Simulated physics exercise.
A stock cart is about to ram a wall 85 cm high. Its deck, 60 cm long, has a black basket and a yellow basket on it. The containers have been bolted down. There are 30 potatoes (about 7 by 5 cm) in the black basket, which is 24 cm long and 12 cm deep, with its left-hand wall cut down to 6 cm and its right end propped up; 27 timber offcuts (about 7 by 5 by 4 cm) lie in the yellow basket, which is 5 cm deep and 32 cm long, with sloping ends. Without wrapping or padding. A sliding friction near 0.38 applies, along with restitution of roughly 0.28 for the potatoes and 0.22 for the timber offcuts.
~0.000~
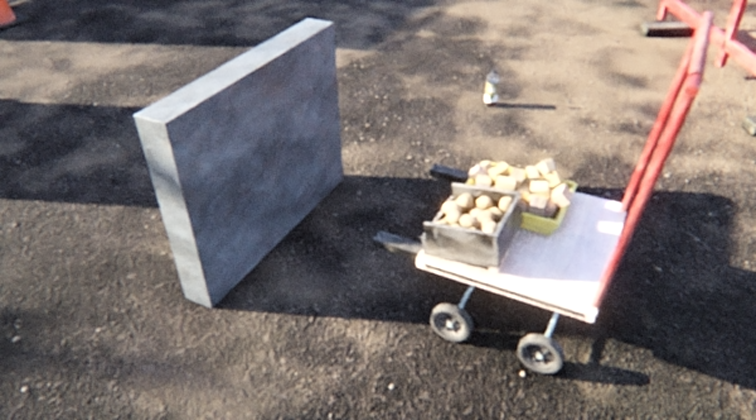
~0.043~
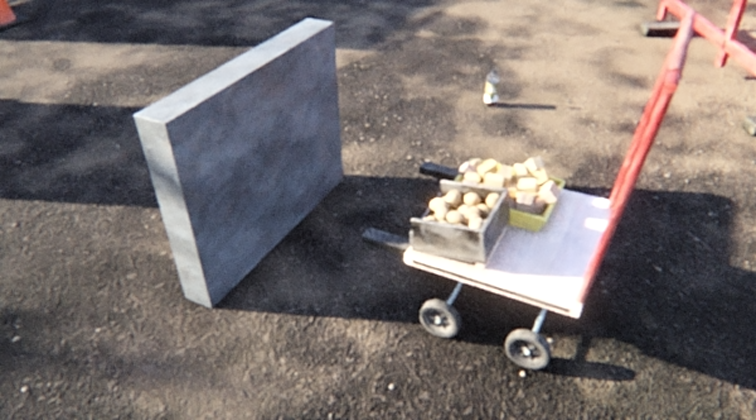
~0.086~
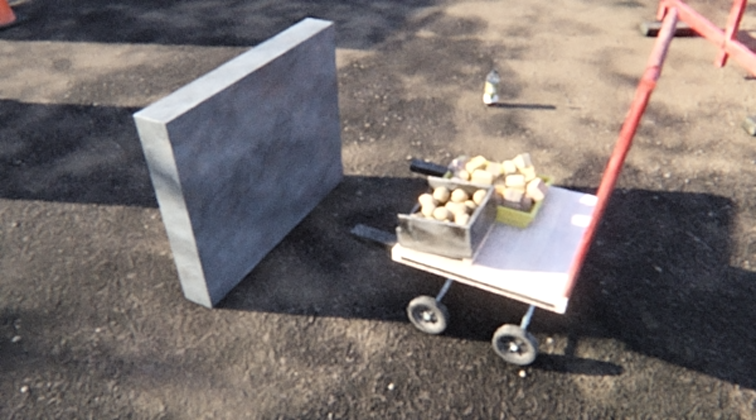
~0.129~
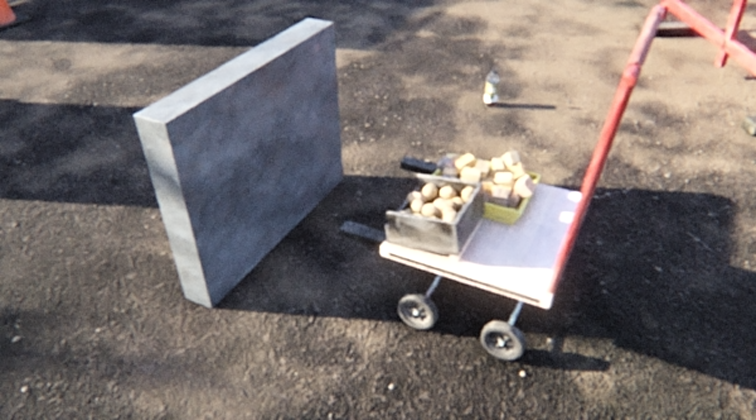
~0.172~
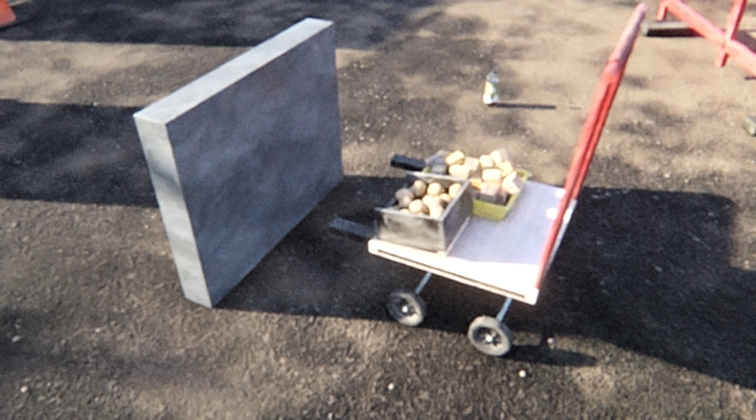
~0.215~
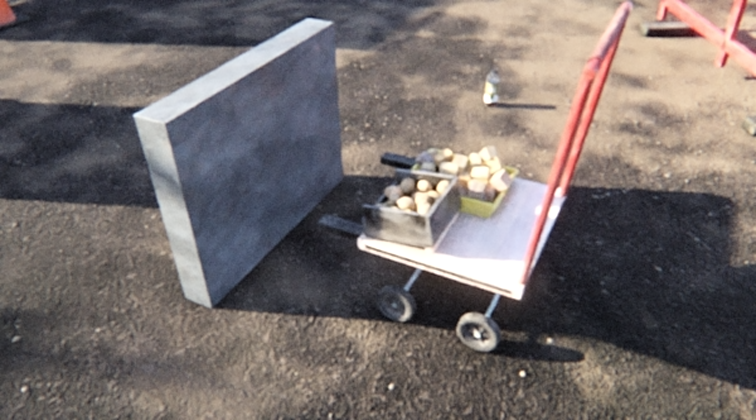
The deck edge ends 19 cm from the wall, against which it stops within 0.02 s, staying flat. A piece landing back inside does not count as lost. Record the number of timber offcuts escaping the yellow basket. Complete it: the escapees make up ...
... less than a sixth of the load.
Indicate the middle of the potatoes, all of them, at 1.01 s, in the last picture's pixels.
Their middle is around (318, 182).
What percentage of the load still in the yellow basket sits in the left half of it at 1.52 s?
Close to 60 percent, I reckon.
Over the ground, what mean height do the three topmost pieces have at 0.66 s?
Some 54 cm up.
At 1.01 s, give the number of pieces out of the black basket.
Out so far from the black basket: Around 1.
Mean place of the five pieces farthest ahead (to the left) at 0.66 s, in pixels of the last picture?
Around (323, 154) in pixels.
After 0.56 s, the buffers strike the wall.
After 0.66 s, black basket 30 in, 0 out and yellow basket 27 in, 0 out.
After 0.78 s, black basket 30 in, 0 out and yellow basket 26 in, 1 out.
After 1.01 s, black basket 29 in, 1 out and yellow basket 25 in, 2 out.
Outcome (at 1.52 s), black basket 29 in, 1 out and yellow basket 25 in, 2 out. Asked share, 2 of 27, 7 per cent.
